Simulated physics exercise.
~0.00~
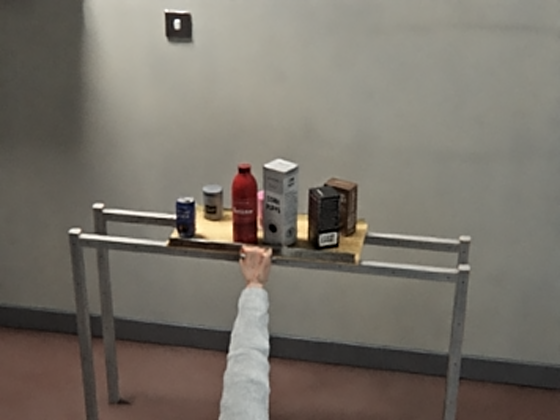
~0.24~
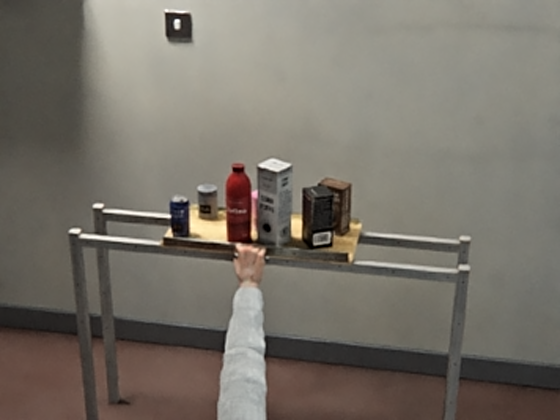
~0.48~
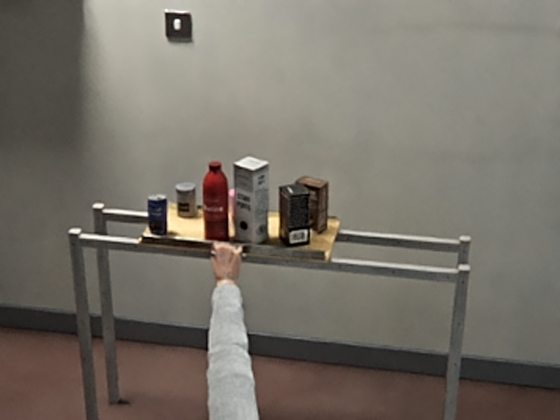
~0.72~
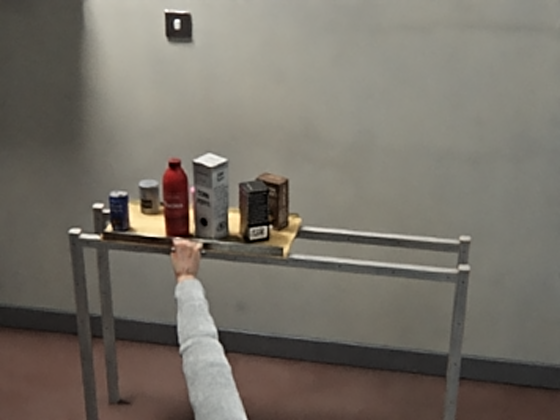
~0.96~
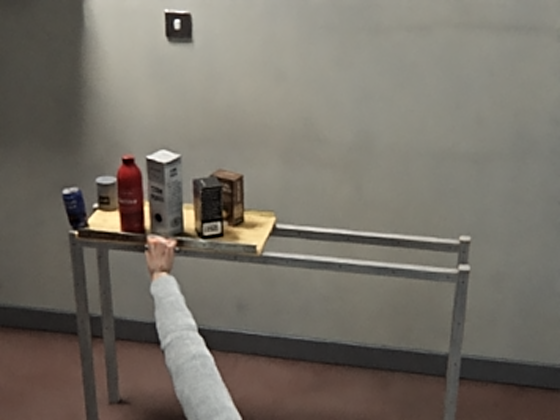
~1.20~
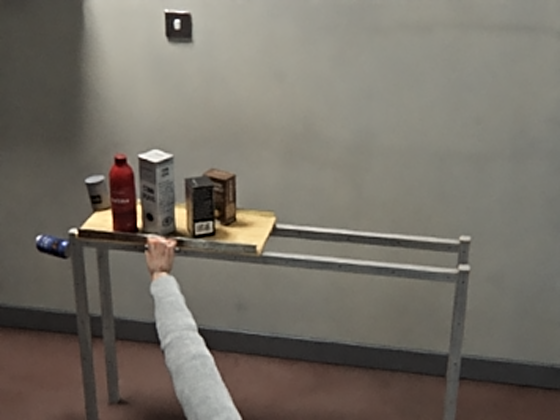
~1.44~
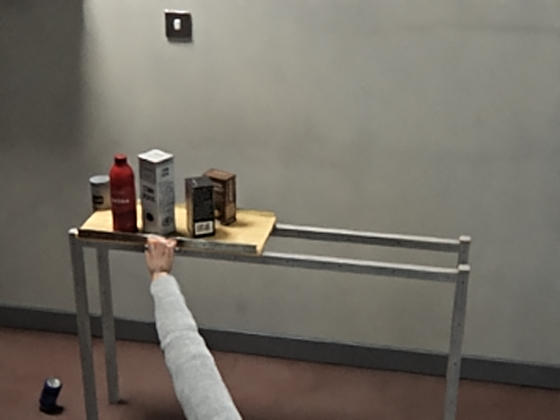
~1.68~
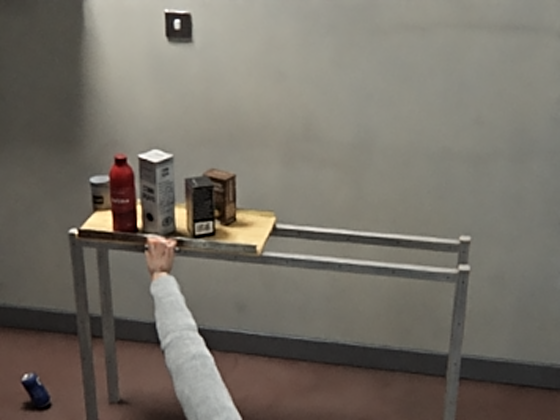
A hand in a pale grey sleeve pushes a wooden tray of containers leftward along a metal rail frame, seen from the front in a room with grey walls and a reddish floor. From left to right stand a blue can, a grey jar, a red bottle, a tall white carton, a black carton and a brown one, with a pink item mostly hidden behind. As the tray reaches the left end, the blue can leans, tips off and drops to the floor. The grey jar tilts, then settles upright. The can ends lying at lower left, while the others remain standing.
